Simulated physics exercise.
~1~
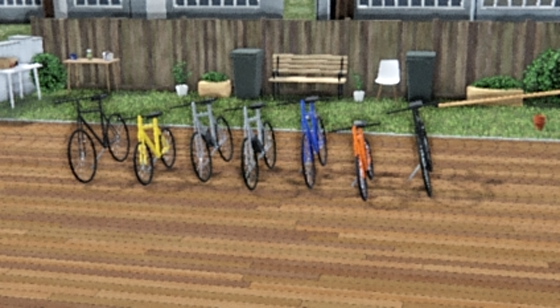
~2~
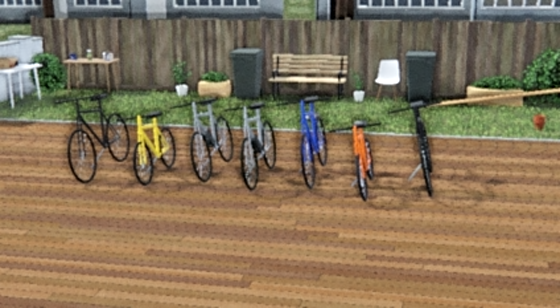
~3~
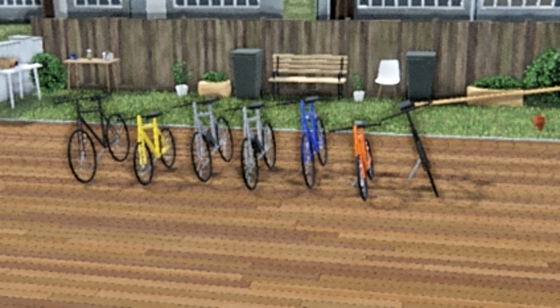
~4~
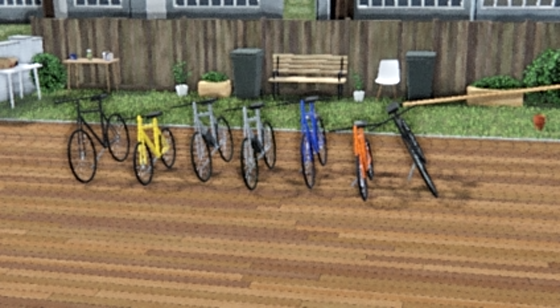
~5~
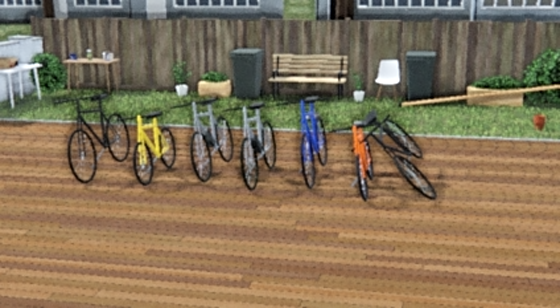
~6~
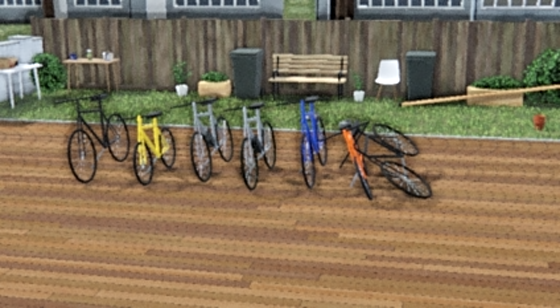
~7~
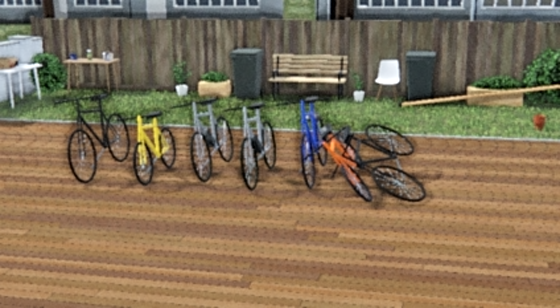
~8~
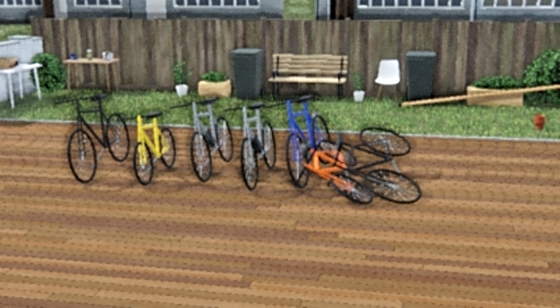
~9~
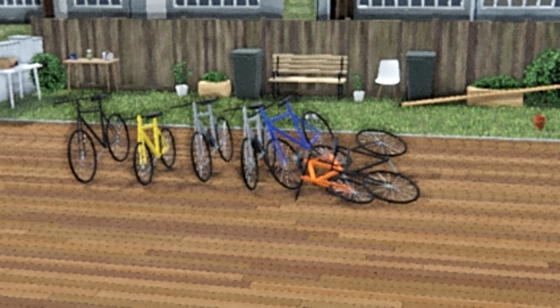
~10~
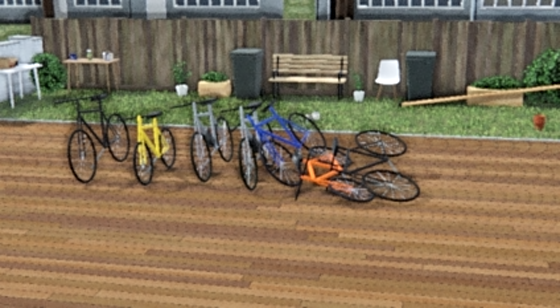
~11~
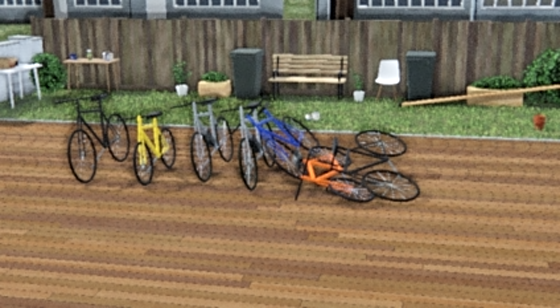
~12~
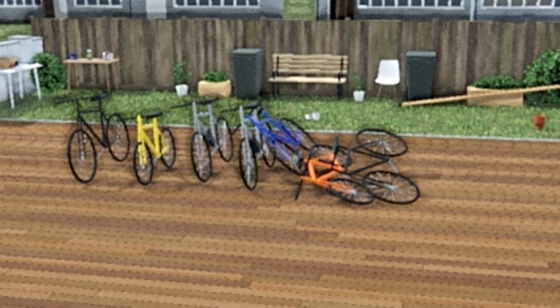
Row of parked bicycles in a yard, a pole nudging the rightmost into the orange and blue ones, four staying upright.
